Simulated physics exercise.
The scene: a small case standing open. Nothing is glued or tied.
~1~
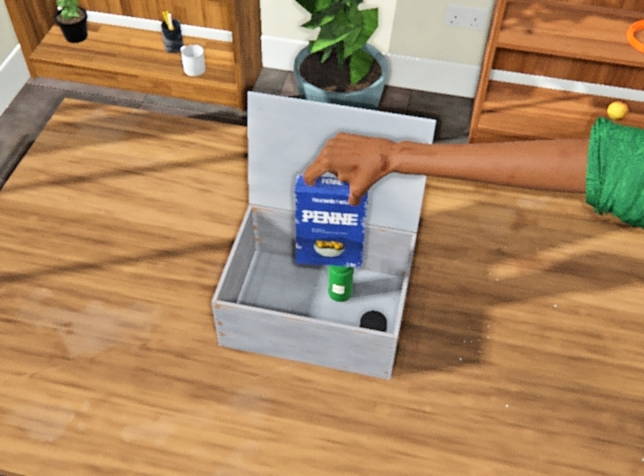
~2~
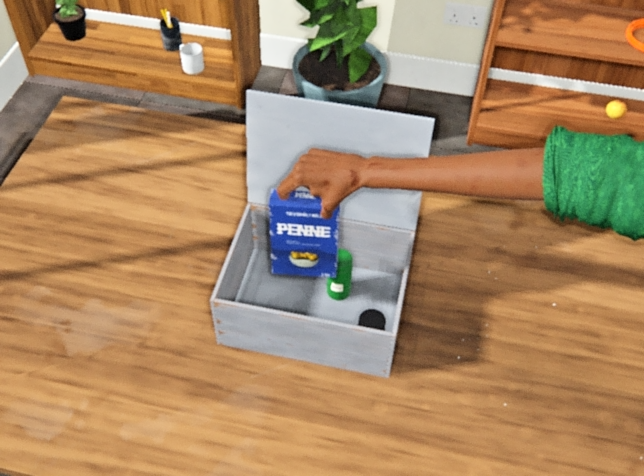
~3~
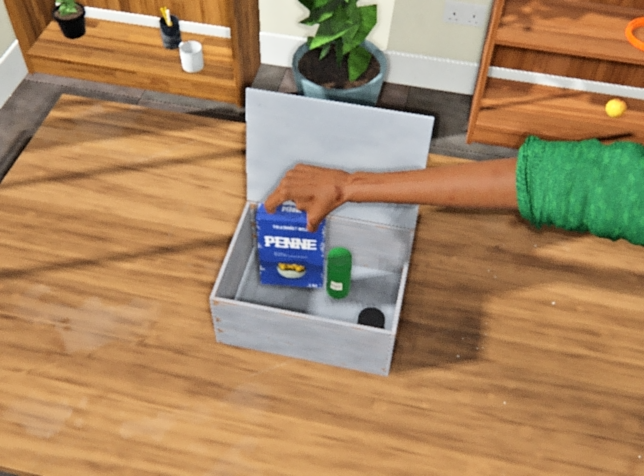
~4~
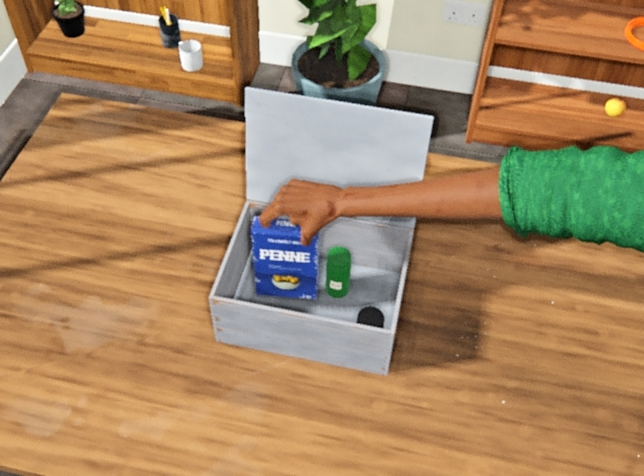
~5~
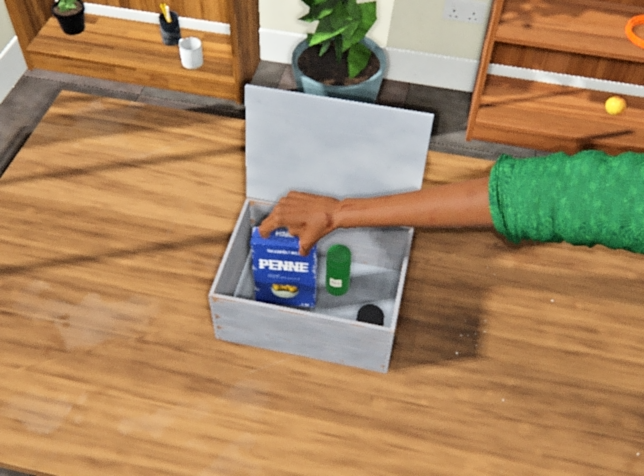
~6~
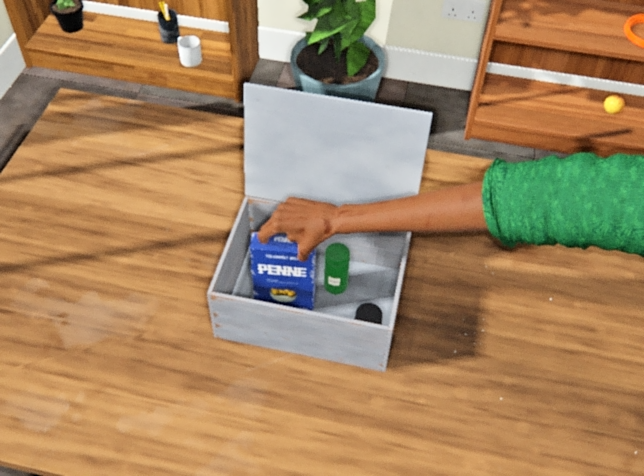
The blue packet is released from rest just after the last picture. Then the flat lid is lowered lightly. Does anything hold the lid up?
In the end the lid is held up.
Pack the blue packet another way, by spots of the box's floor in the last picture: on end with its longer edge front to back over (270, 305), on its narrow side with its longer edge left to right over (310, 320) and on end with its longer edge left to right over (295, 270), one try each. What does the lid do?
First try: It is held up; second try: It shuts flat; third try: It closes.
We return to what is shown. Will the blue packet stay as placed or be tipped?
The blue packet stays as placed.
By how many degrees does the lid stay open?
Some 25° above the rim.
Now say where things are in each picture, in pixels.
In the first frame, coming down; blue packet (331, 223); green shaker (341, 277).
In the second frame, coming down; blue packet (305, 235); green shaker (340, 275).
In the third frame, coming down; blue packet (292, 247); green shaker (339, 273).
In the fourth frame, coming down; blue packet (287, 260); green shaker (338, 273).
In the fifth frame, coming down; blue packet (286, 269); green shaker (338, 270).
In the sixth frame, put in, still held; blue packet (284, 274); green shaker (337, 269).
Then, 1.40 s after the last picture, lid 80° above the rim.
Then, 1.70 s after the last picture, lid 50° above the rim.
At rest, lid 24° above the rim; all 3 in place. Seen from the same camera at the end, blue packet near (284, 274).
